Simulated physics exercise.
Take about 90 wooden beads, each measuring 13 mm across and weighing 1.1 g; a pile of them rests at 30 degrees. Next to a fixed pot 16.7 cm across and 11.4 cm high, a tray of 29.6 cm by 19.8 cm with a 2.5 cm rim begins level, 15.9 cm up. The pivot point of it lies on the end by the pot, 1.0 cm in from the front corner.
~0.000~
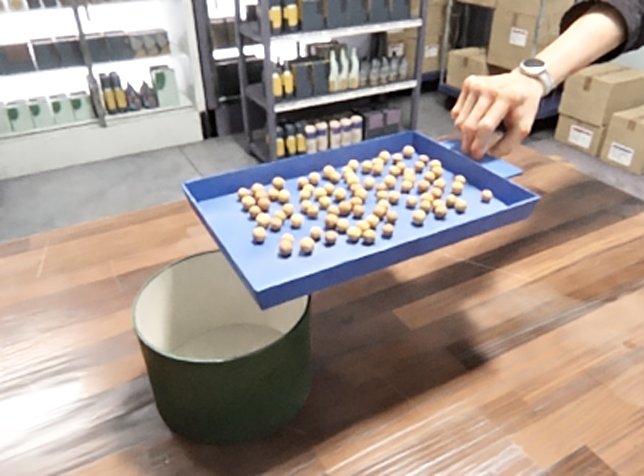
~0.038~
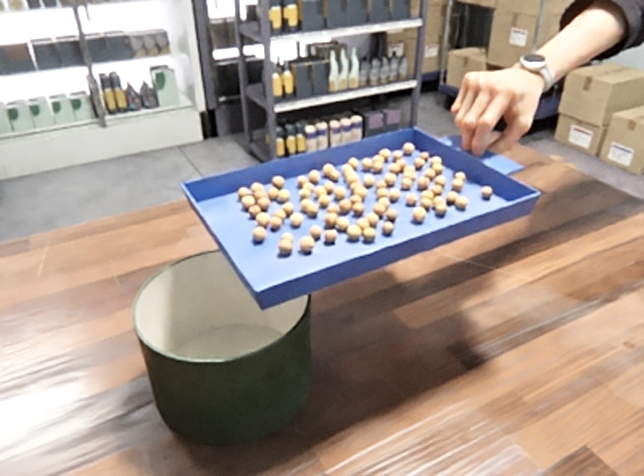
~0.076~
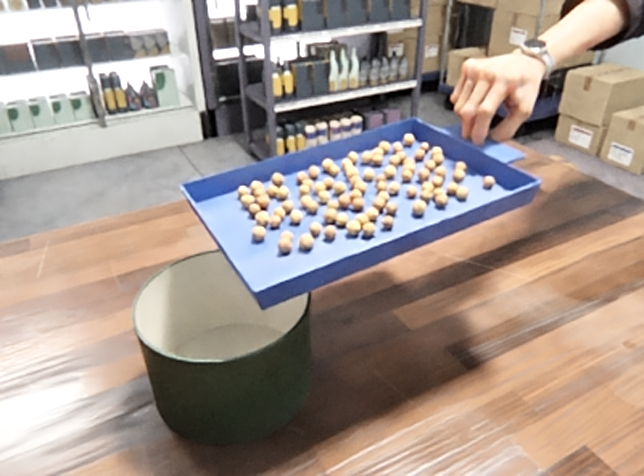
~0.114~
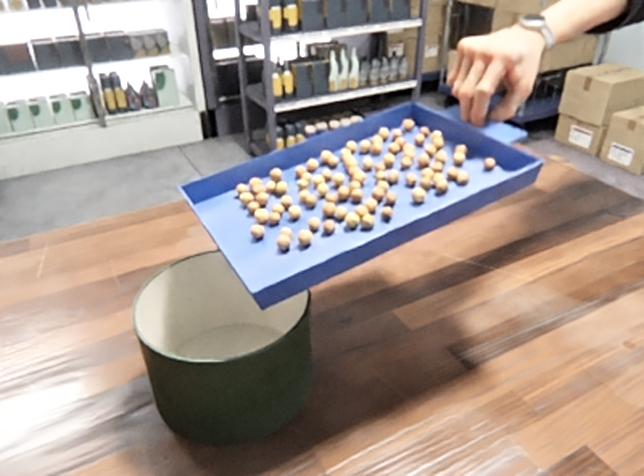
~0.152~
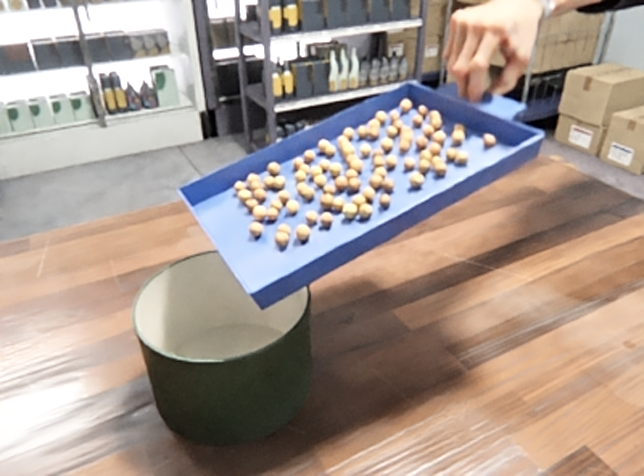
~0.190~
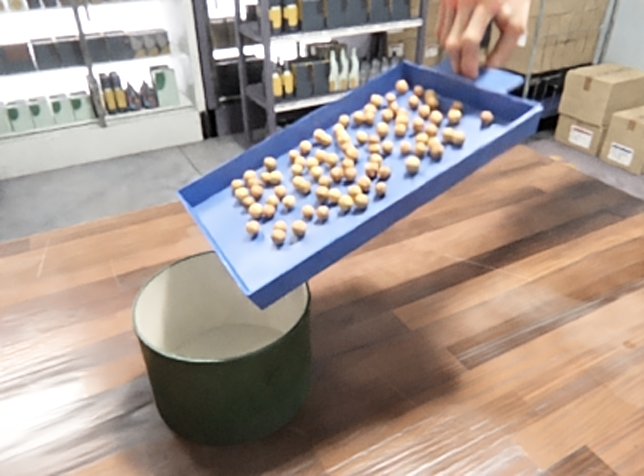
Blue tray of small wooden beads tilting down toward a dark green pot as a hand raises its far right end.
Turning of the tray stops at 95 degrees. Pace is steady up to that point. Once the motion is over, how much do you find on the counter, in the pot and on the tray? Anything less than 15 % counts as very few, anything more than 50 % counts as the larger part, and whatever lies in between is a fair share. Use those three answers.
Counter: A fair share. Pot: The larger part. Left on the tray: Very few.
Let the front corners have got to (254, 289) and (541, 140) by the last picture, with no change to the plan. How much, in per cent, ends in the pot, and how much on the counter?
Pot 35 % / counter 65 %.
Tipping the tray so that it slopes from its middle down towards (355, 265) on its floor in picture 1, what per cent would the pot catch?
The share would be about 0 percent.
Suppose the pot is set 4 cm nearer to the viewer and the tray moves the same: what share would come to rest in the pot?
Near 35 per cent in that case.
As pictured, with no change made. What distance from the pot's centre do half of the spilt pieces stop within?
That comes to near 24 cm.
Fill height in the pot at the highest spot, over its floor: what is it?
It reaches roughly 1.5 cm.
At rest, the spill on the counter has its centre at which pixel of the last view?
Around (68, 363).
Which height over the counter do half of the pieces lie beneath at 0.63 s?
I'd put it near 16 cm.
After 0.45 s, tilt 57 degrees; the tray holds 100 %, the pot 0 %.
After 0.63 s, tilt 83 degrees; the tray holds 85 %, the pot 5 %.
After 0.92 s, tilt 95 degrees; the tray holds 15 %, the pot 50 %.
In the end, at 2.0 s, counter 45 %, pot 55 %, tray 0 %.
